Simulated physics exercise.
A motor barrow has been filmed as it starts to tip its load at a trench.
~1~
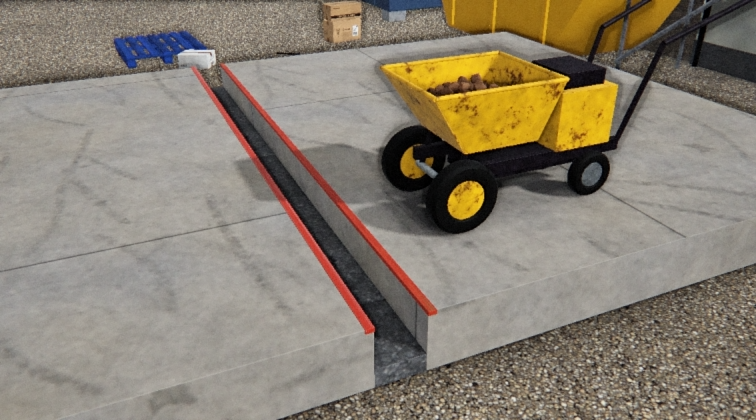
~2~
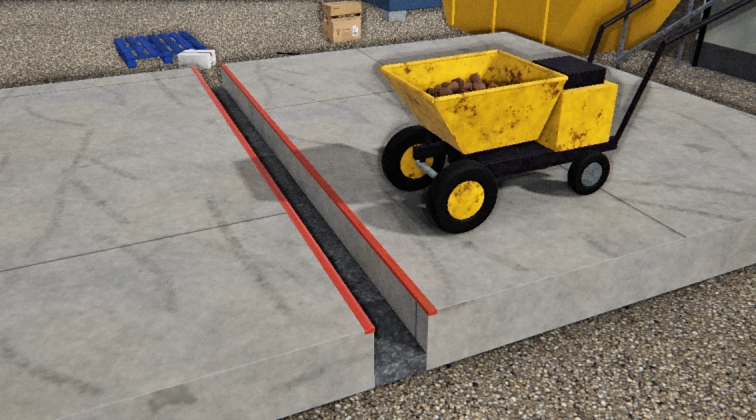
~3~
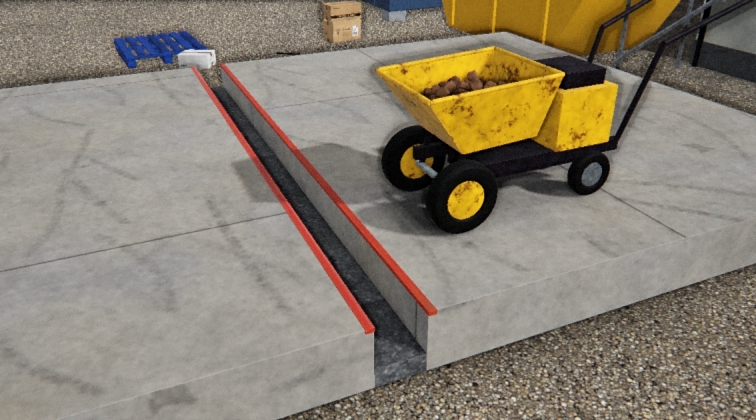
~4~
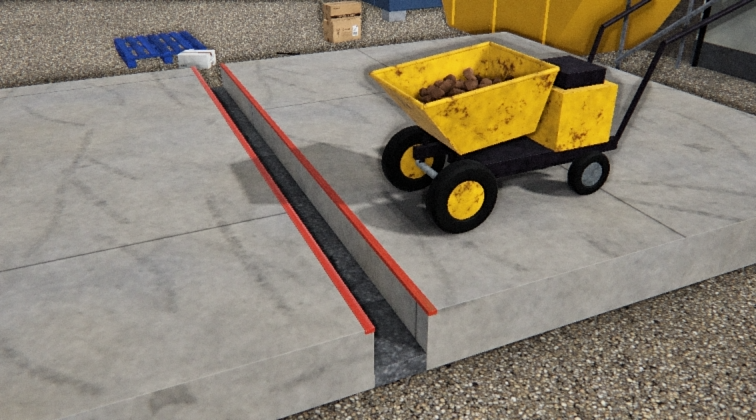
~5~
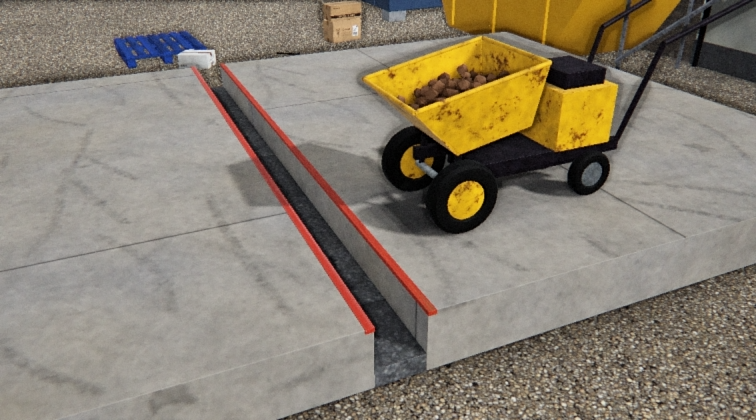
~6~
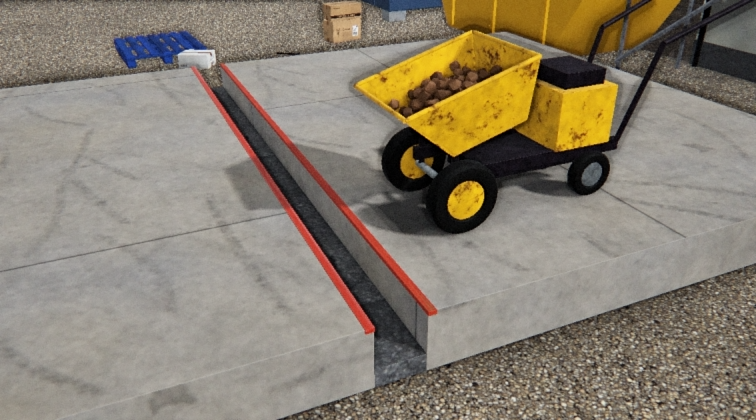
The clip opens on a small yellow motor barrow standing on a concrete slab, its level skip loaded with brown clods, to the right of a narrow, red-edged trench. The skip barely tilts at first, then leans further forward and to the left, its lip lowering while the wheels stay still.
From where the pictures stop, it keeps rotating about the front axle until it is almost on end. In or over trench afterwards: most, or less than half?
The amount in the trench exceeds half.
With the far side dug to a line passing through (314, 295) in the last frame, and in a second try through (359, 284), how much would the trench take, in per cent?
First one: 100 per cent; second one: 30 per cent.
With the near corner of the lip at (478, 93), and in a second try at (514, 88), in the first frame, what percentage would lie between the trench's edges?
Okay, so the first one ends at 80 % and the second at 30 %.
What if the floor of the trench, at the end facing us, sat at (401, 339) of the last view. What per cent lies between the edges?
60 per cent, roughly.
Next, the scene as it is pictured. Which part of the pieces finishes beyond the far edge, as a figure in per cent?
About 35 %.
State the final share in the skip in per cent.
Close to 0 in a hundred.
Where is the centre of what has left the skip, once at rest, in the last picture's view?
About pixel (319, 253).
Shortly afterwards, skip tipped steeply; the whole lot in the skip.
Next, skip tipped right over; the bulk in the skip; a little in or heaped over the trench; only a few beyond it.
Some moments later, skip tipped right over; near a quarter in the skip; near half in or heaped over the trench; near a third beyond it.
In the end, skip tipped right over; near two thirds in or heaped over the trench; near a third beyond it.
